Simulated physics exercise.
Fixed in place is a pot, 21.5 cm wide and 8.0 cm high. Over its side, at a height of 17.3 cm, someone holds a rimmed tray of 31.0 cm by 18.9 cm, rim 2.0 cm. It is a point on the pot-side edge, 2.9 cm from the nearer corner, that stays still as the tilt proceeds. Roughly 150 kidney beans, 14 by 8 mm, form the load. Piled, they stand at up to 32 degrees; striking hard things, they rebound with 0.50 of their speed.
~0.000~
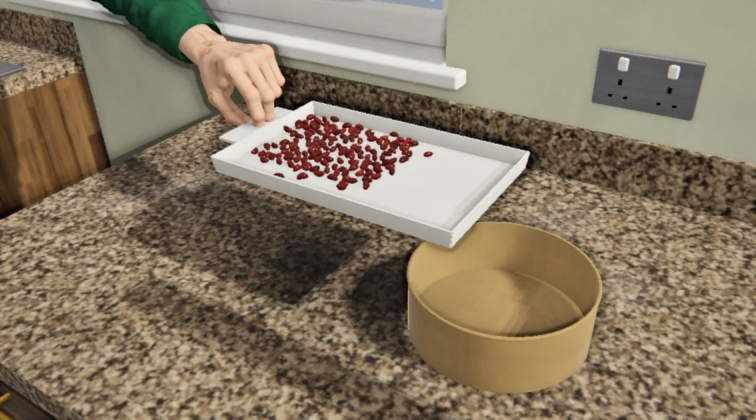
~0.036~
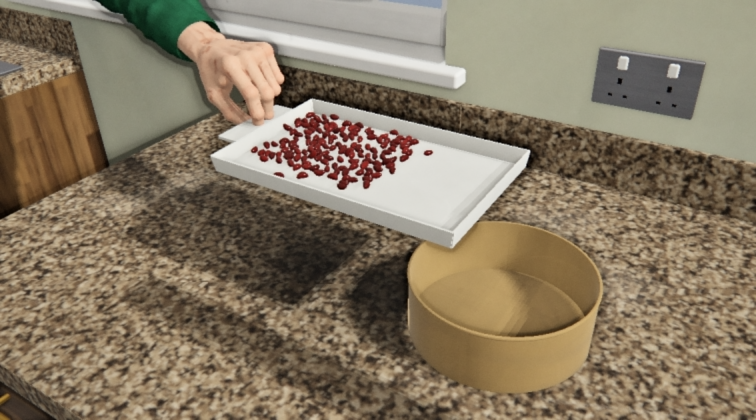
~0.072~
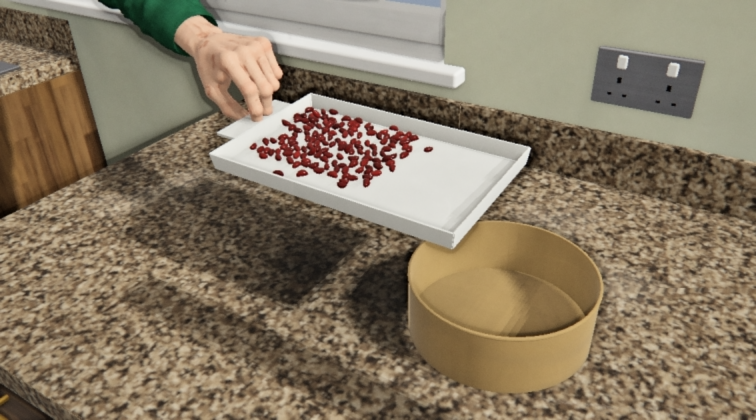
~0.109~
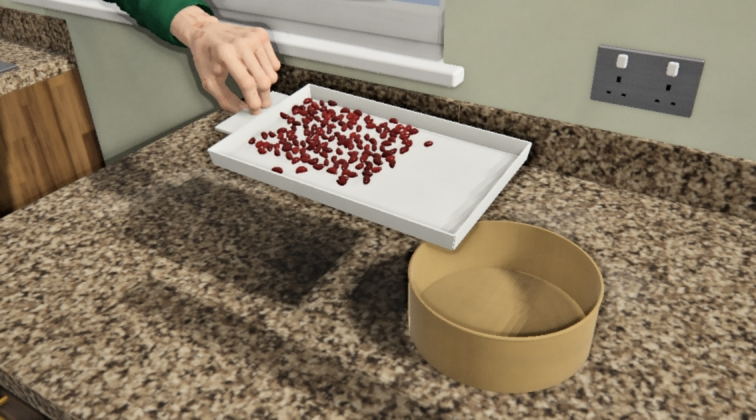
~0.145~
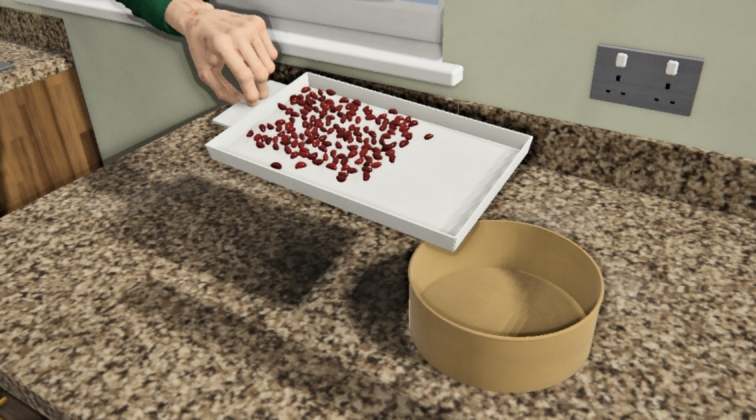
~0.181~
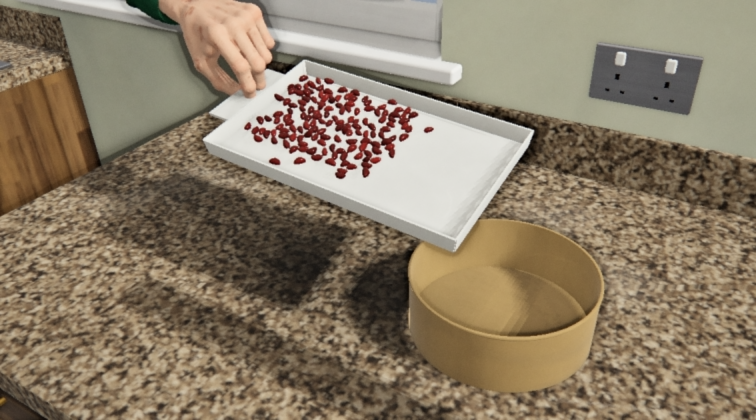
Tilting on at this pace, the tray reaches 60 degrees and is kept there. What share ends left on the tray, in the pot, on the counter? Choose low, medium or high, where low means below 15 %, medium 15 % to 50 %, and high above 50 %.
Shares - left on the tray: High, pot: Low, counter: Medium.
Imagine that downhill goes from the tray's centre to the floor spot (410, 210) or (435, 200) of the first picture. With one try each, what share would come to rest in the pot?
I'd put it at roughly 5 per cent for the first tilt and roughly 35 per cent for the second.
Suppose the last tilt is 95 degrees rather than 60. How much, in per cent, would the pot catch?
Around 0 in a hundred.
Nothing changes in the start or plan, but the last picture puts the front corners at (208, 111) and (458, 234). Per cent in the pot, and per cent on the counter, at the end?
Split: Pot = 30, counter = 30.
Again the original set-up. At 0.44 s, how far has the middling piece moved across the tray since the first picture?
2 cm.
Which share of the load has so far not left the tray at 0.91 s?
Of the load, some 70 percent.
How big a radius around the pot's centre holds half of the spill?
I'd say around 26 centimetres.
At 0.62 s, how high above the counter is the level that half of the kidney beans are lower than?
I'd put it near 24 cm.
Then, at 0.44 s, tilt 35 degrees; the tray holds 100 %, the pot 0 %.
Then, at 0.62 s, tilt 52 degrees; the tray holds 100 %, the pot 0 %.
After 0.91 s, tilt 60 degrees; the tray holds 70 %, the pot 0 %.
In the end, at 2.7 s, tray 65 %, pot 0 %, counter 35 %.
